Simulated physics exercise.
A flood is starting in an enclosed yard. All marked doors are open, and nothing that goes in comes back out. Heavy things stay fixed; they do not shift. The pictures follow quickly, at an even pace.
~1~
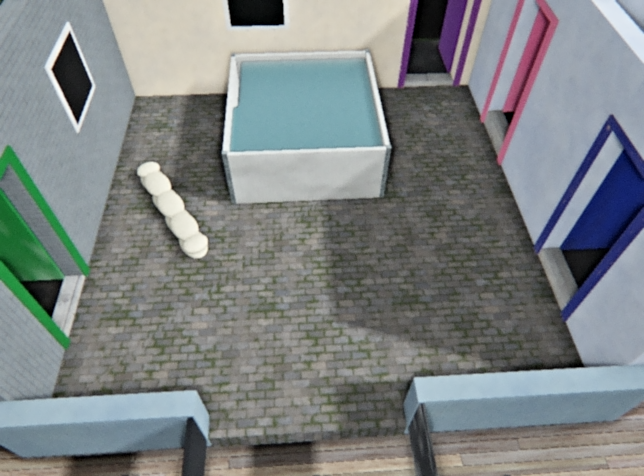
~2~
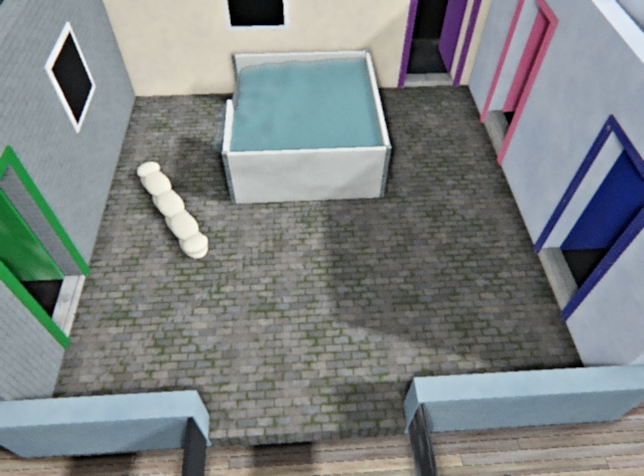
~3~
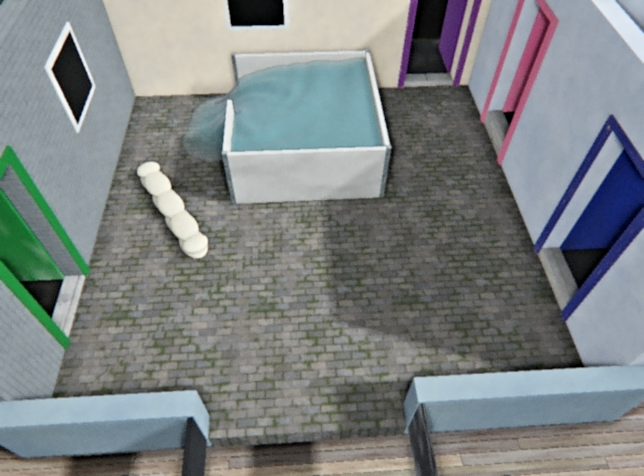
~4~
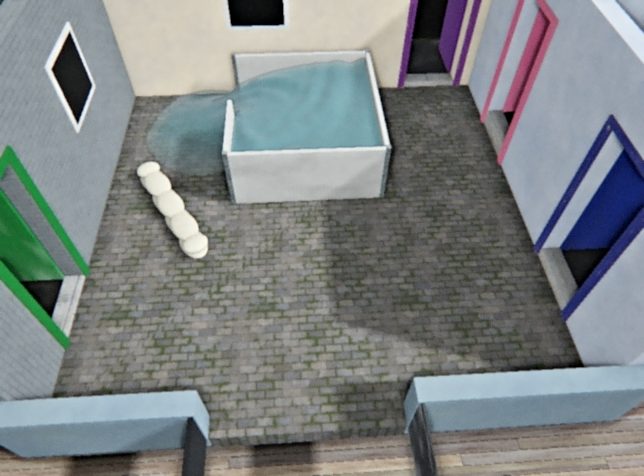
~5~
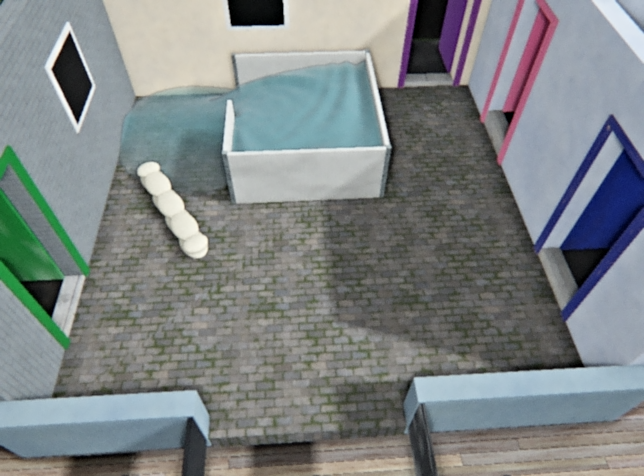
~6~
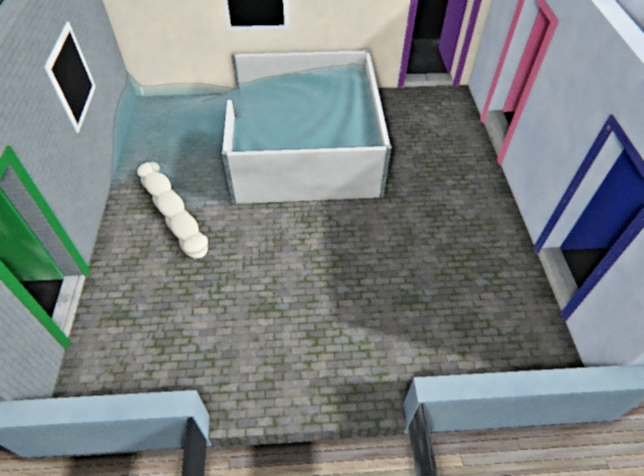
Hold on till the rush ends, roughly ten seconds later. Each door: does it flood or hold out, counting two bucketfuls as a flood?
My prediction: Purple door: Not beyond two buckets, pink door: Not beyond two buckets, green door: Beyond two buckets, blue door: Not beyond two buckets.
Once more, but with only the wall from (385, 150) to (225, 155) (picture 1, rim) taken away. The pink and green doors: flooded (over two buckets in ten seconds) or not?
The pink door ends up below and the green door ends up above.
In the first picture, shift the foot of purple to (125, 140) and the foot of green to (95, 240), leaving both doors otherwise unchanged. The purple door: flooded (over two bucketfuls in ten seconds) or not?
What follows is that the purple door gets beyond it.
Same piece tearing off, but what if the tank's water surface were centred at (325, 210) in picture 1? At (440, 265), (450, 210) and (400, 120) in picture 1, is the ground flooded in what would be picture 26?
Points in turn: Not reached; not reached; inundated.
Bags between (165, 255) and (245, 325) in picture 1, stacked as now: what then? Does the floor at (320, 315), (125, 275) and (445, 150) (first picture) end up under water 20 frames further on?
First spot inundated, second inundated, third spared.
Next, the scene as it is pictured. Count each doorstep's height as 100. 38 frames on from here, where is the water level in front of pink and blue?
About 30 %, then 60 %.
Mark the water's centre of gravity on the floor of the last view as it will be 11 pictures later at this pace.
I'd put my finger on (241, 151).
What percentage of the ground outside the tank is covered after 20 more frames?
It comes to roughly 55 in a hundred.
A moment on, water covers 20 % of the floor; the purple door not reached, the pink door not reached, the green door not reached, the blue door not reached.
Next, water covers 35 % of the floor; the purple door not reached, the pink door not reached, the green door wet at the sill, nothing in, the blue door not reached.
Then, water covers 55 % of the floor; the purple door wet at the sill, nothing in, the pink door not reached, the green door under two buckets in, the blue door not reached.
Later, water covers 85 % of the floor; the purple door wet at the sill, nothing in, the pink door wet at the sill, nothing in, the green door under two buckets in, the blue door wet at the sill, nothing in.
In the end, water covers 95 % of the floor; the purple door wet at the sill, nothing in, the pink door wet at the sill, nothing in, the green door over two buckets in, the blue door under two buckets in.
